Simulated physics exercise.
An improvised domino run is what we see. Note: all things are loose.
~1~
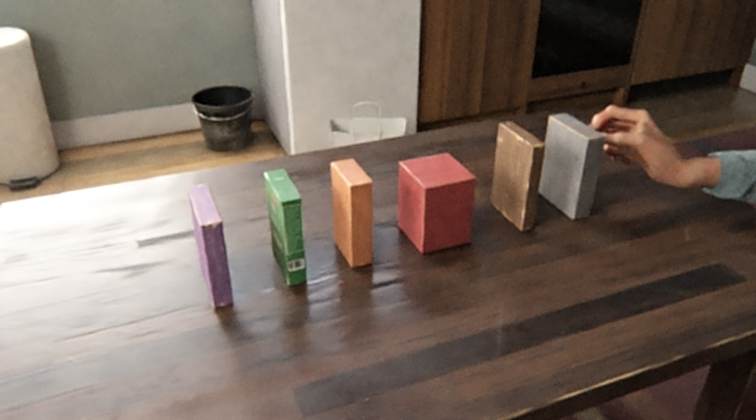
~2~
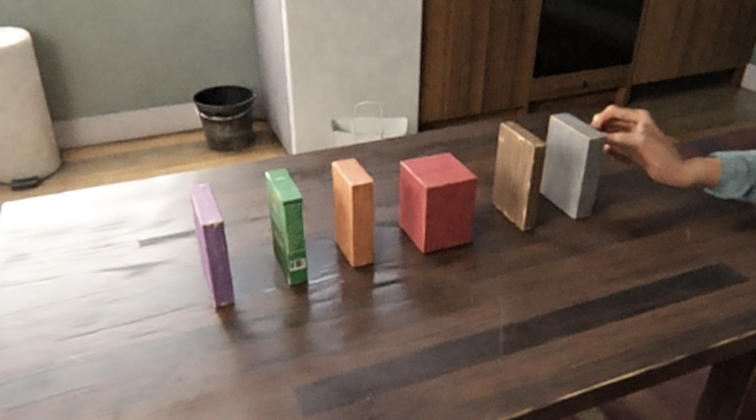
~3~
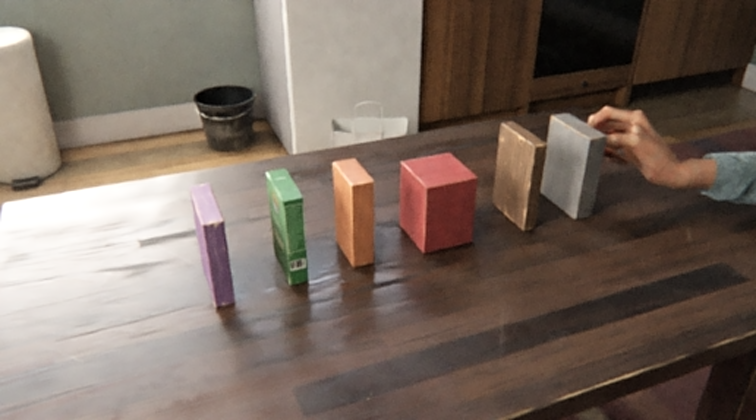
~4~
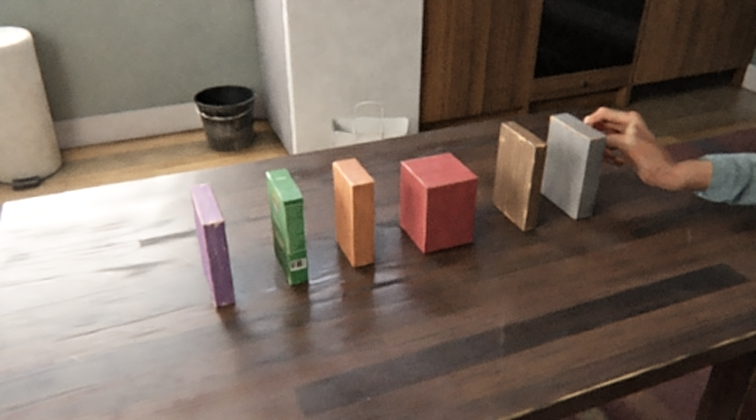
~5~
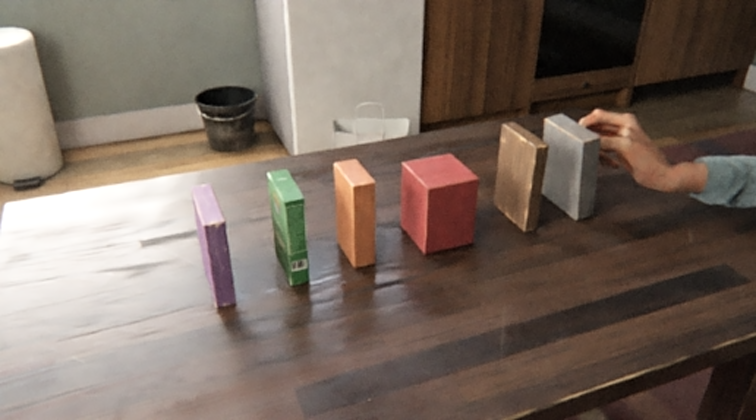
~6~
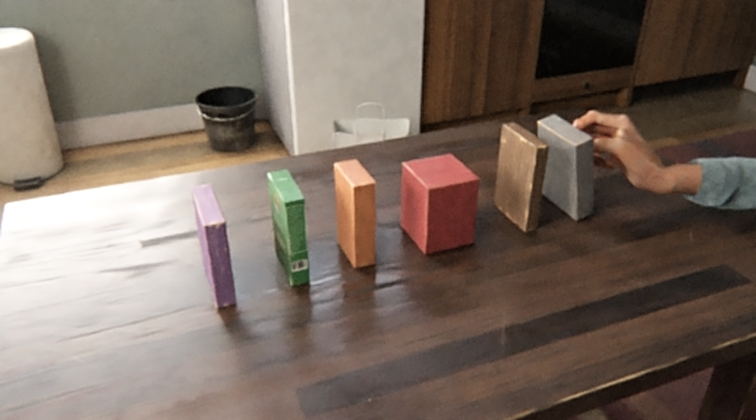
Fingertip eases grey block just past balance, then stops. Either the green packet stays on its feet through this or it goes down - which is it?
It stays on its feet.
Then, 0.20 s past the last view, grey block 29° over.
Then, 0.40 s past the last view, grey block 60° over; brown board rocked 38° from its first pose.
Finally, down or leaning hard on the table, brown board; the other 3 still in place. Final places as the last picture's camera would see them, green packet near (289, 228).
